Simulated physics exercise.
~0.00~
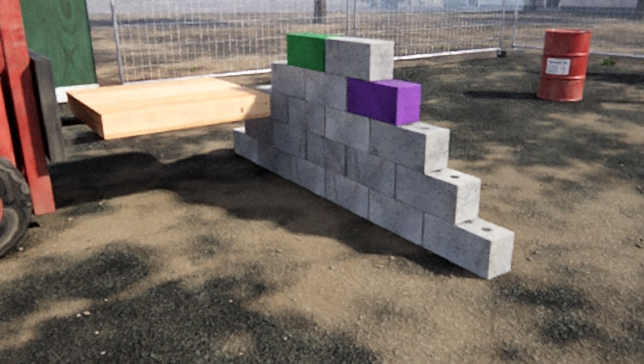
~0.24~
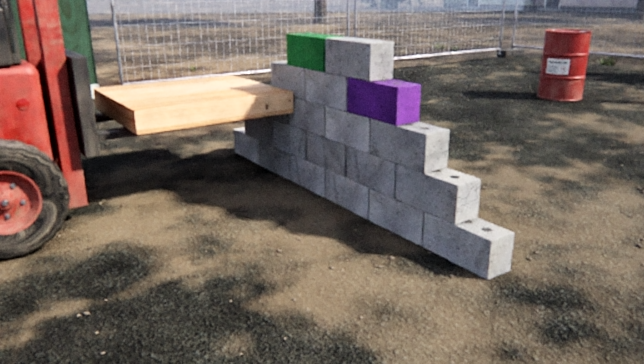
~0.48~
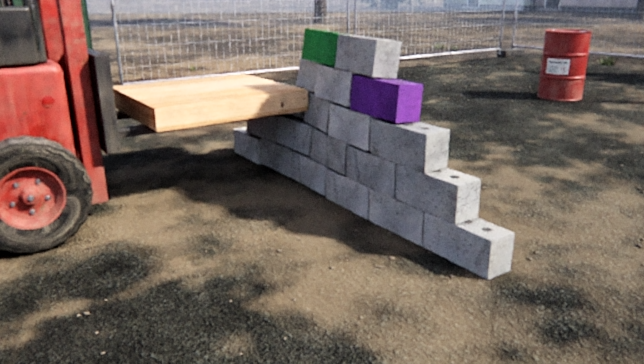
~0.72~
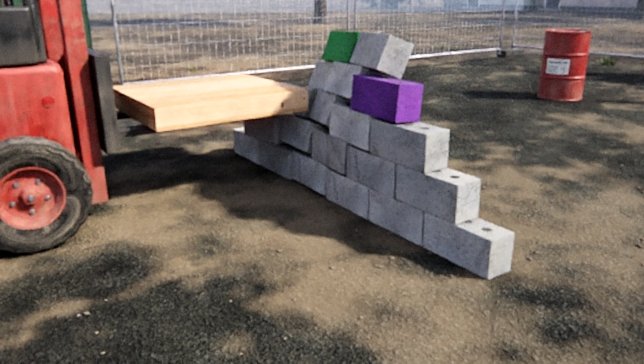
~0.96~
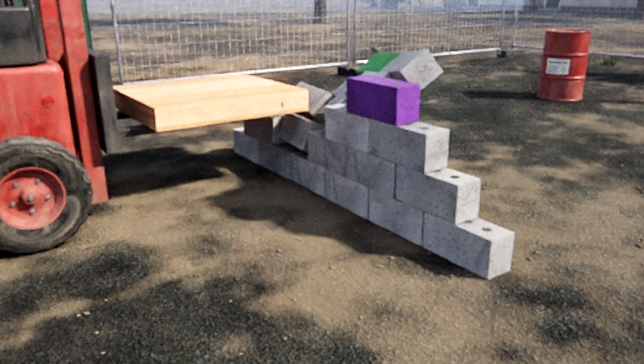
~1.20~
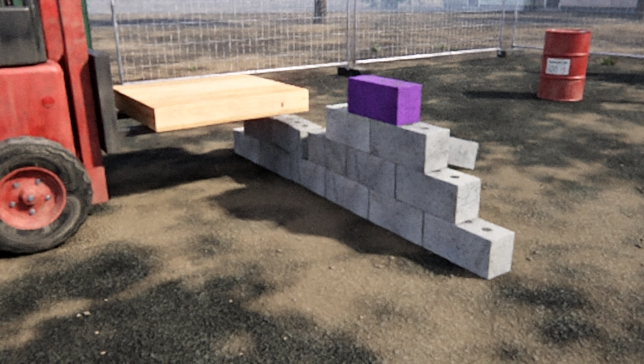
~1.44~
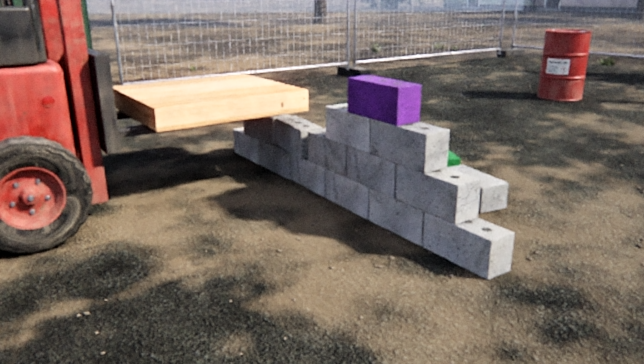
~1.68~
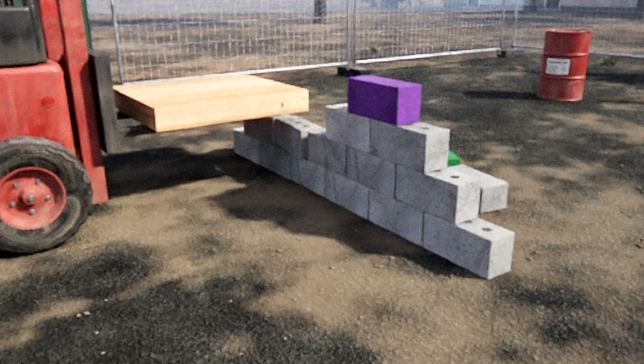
A red forklift carrying a flat, pale wooden slab rolls in from the left toward a stepped wall of grey concrete blocks, with a green block at the top and a purple one just below. The slab meets the upper left side of the wall and pushes, shifting the upper blocks right. The forklift halts, but the green block and its neighbours keep leaning, then topple over behind the wall. The green block comes to rest on its side, barely visible behind the lower steps. The purple block stays on top of the remaining wall, most of which still stands.
